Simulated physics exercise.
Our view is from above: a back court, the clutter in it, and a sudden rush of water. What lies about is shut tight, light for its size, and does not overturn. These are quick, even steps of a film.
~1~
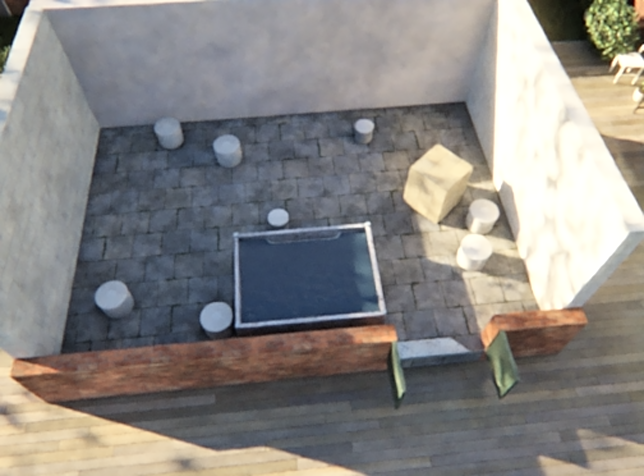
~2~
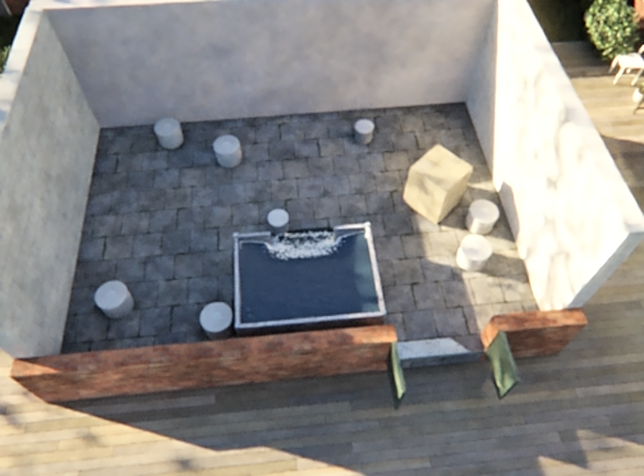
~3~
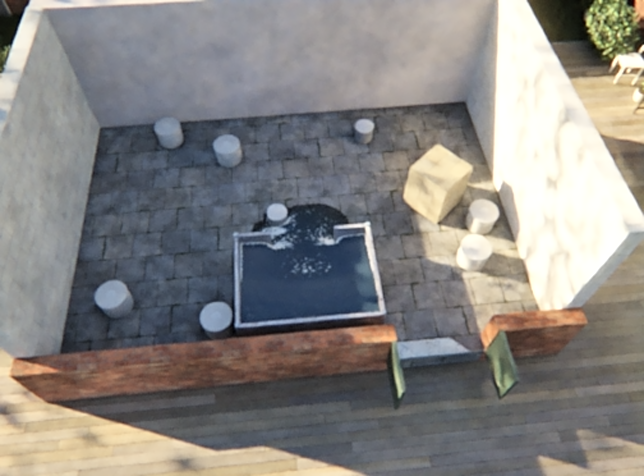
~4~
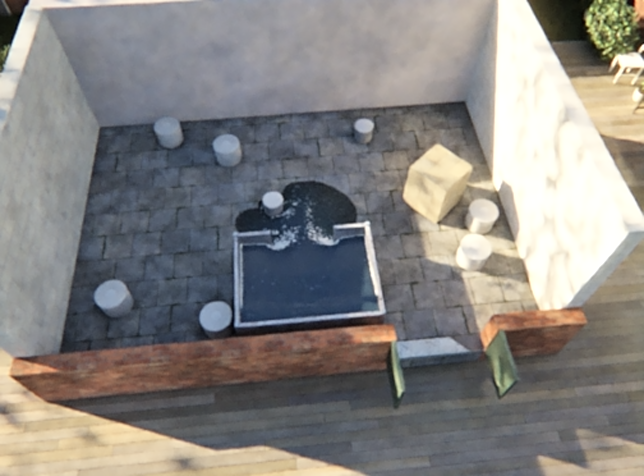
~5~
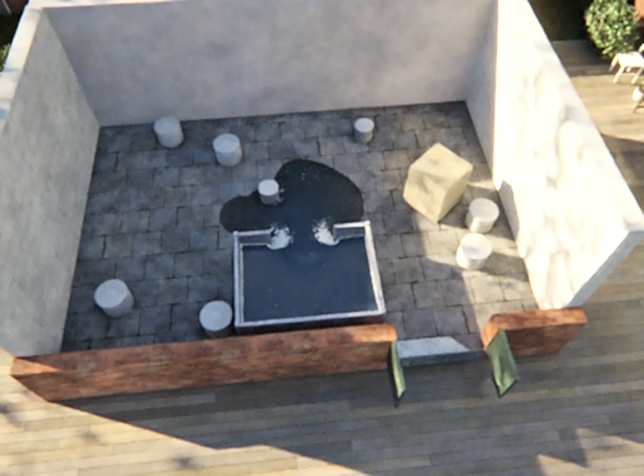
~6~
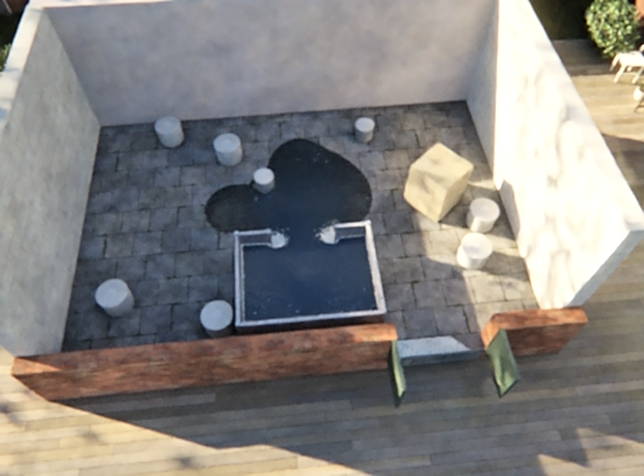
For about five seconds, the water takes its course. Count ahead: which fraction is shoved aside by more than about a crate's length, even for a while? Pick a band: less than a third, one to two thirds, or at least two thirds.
The fraction is one to two thirds of them.
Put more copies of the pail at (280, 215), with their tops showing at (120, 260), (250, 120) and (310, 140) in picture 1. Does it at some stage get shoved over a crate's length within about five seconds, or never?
Twin one: Barely shifts; twin two: Slides well clear; twin three: Slides well clear.
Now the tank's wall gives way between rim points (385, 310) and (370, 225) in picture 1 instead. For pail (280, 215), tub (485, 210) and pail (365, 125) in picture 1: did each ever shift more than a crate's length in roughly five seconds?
First under that mark, then beyond that mark, then under that mark.
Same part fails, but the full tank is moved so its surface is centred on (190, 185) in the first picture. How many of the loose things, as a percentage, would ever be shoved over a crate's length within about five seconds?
Estimate: Close to 50 per cent.
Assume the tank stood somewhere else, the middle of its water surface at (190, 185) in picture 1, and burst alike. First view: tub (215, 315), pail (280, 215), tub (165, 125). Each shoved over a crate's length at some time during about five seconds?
Results in order: Never that far / never that far / made it that far.
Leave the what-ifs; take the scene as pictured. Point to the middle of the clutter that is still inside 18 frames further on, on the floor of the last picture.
Centre of the remaining clutter: Around (261, 209).
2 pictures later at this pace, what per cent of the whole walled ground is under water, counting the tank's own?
My estimate is about 30 per cent.
A moment on, 1 of 8 are well off their spots; 0 afloat.
Next, 3 of 8 are well off their spots; 3 afloat.
Later, 4 of 8 are well off their spots; 2 afloat.
In the end, 4 of 8 are well off their spots, and 4 have been at some point; 3 afloat.
